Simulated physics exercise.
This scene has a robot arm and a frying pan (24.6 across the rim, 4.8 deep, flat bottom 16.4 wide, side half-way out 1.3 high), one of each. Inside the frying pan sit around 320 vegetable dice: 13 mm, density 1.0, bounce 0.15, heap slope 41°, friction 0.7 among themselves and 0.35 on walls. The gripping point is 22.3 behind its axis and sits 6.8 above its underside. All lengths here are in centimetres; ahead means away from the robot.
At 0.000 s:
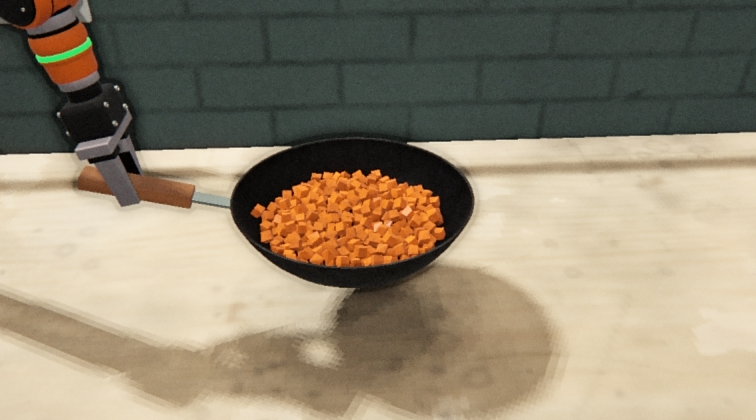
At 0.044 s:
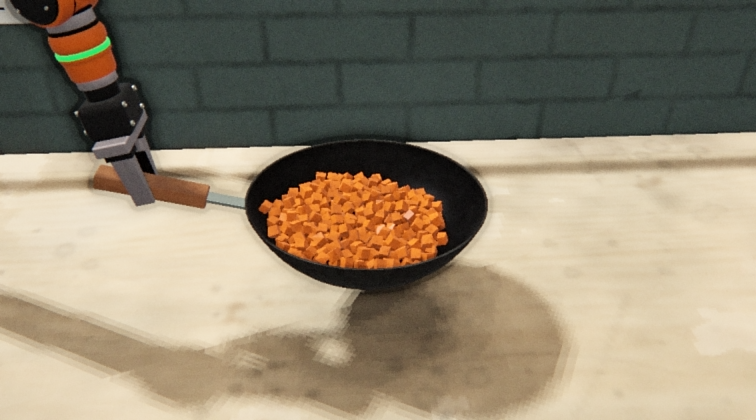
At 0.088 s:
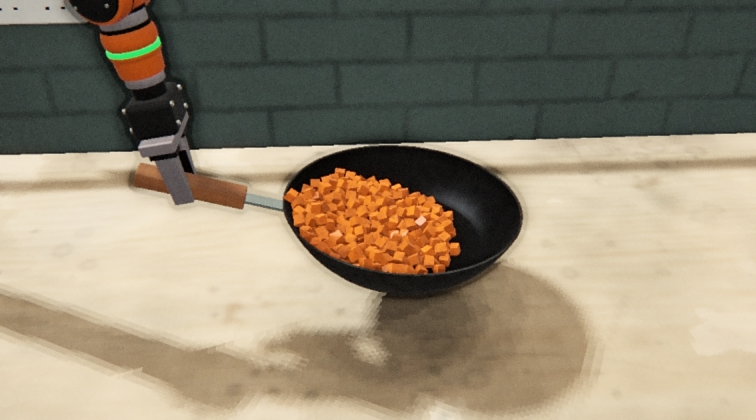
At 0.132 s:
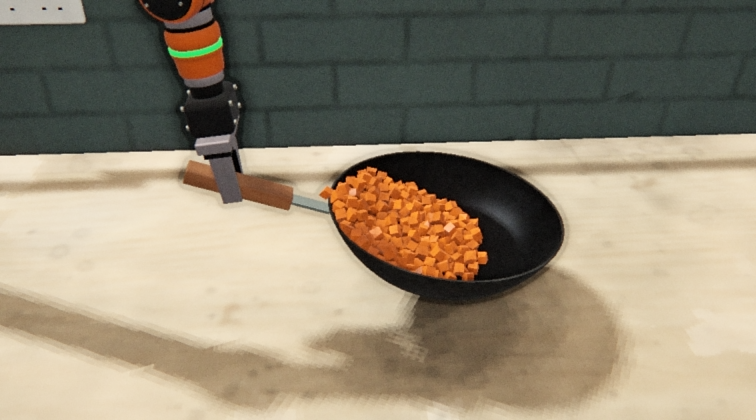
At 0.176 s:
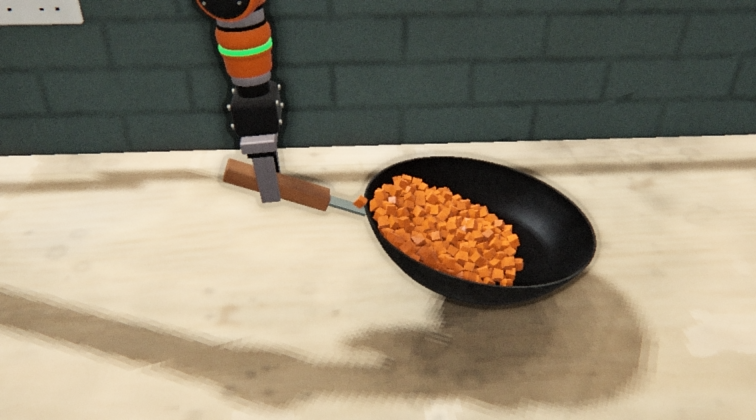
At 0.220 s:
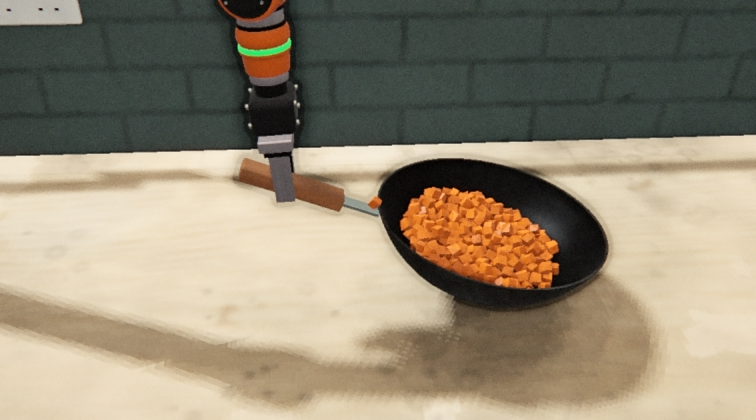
A robot arm moves a black pan of orange cubes rightward, tilting it forward.
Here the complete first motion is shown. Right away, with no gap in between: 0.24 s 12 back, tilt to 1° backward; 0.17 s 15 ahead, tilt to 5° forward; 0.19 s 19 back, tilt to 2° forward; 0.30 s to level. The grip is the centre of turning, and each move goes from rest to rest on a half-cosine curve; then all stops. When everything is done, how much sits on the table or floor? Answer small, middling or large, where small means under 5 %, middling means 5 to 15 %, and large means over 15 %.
Large.
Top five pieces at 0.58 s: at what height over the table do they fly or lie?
About 18 cm.
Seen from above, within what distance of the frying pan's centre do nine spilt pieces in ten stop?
It comes to about 35 cm.
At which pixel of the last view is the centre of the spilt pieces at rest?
In the last view, it's around (509, 288).
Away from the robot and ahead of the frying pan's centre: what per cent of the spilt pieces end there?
That share is close to 90 percent.
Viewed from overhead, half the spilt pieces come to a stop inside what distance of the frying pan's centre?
22 cm.
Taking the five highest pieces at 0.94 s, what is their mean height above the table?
Close to 25 cm.
By 0.58 s, tilted 4° forward, highest piece 19 above the table; 282 in the frying pan, 37 on the table or floor, 6 in flight or on a rim.
By 0.94 s, tilted 1° forward, highest piece 31 above the table; 219 in the frying pan, 51 on the table or floor, 55 in flight or on a rim.
By 1.32 s, level, highest piece 15 above the table; 221 in the frying pan, 104 on the table or floor.
By 2.37 s, level, highest piece 15 above the table; 221 in the frying pan, 104 on the table or floor.
Final count, 221 in the frying pan, 104 on the table or floor. That is 32 % on the table or floor.
